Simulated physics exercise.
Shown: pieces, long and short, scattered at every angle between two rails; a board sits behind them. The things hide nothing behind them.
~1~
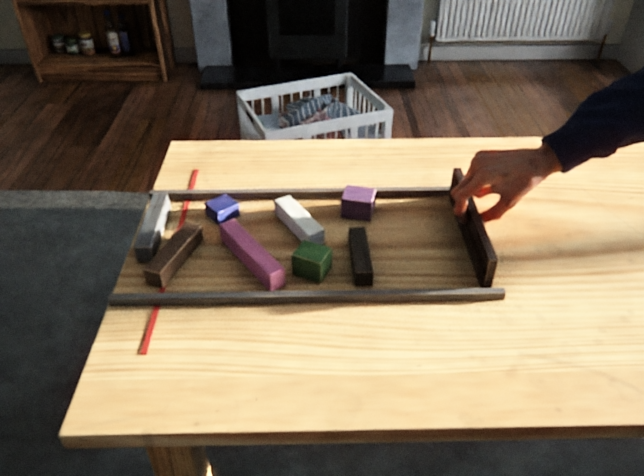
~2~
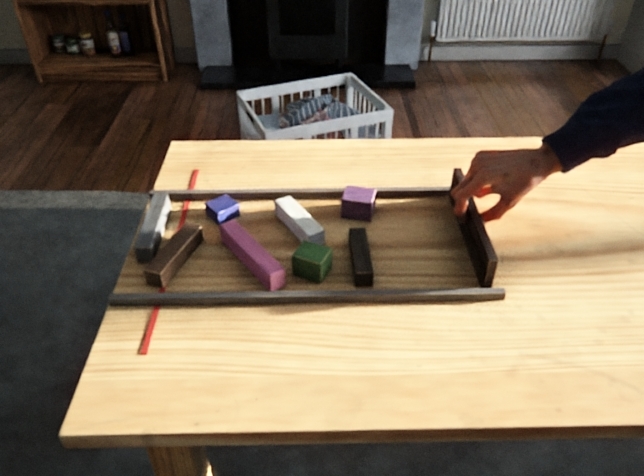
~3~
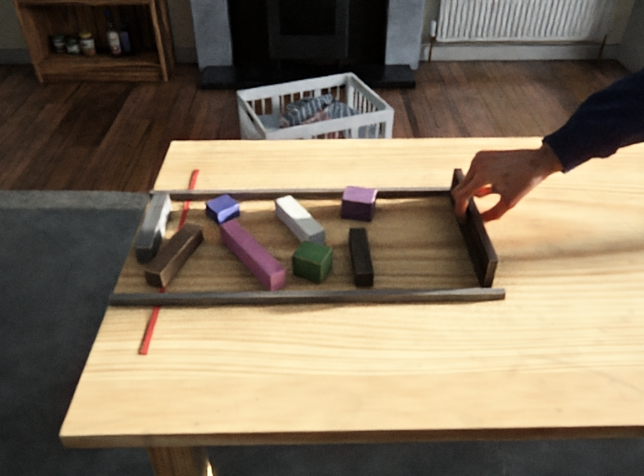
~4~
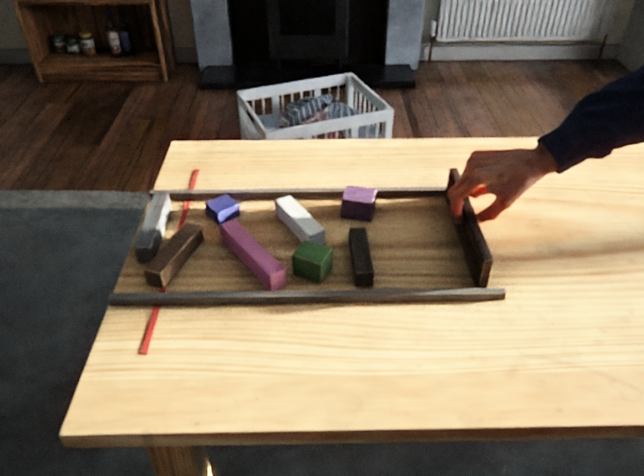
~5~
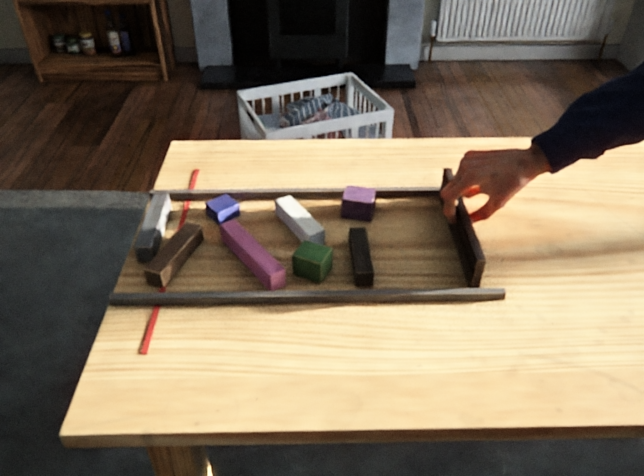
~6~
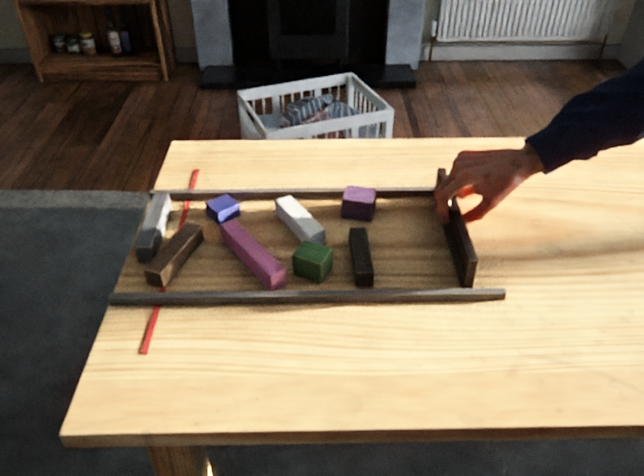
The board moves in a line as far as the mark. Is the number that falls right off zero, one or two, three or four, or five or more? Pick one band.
It is three or four.
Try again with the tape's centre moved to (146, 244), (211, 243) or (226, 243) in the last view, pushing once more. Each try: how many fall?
You'd get 7, then 1, then 0.
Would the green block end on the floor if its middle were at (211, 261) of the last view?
Placed there, it goes off the edge.
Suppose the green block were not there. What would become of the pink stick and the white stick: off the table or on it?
The pink stick is still there, the white stick is still there.
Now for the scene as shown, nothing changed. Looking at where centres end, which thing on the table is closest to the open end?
The white stick is the one.
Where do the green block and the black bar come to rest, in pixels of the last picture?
I'd say approximately (132, 261) and then (160, 258).
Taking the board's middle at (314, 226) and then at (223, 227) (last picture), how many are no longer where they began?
It comes to 5 for the first spot, 8 for the other.
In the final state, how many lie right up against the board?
Number in contact with it: 2.
Early on, none off yet; grey stick at rest near (154, 226); brown bar at rest near (176, 253); blue block at rest near (223, 209).
A while later, none off yet; grey stick at rest near (154, 226); brown bar at rest near (176, 253); blue block travelled about its own width near (201, 211).
Finally, the number that fall off is three or four; lost, pink stick, blue block, brown bar and grey stick.
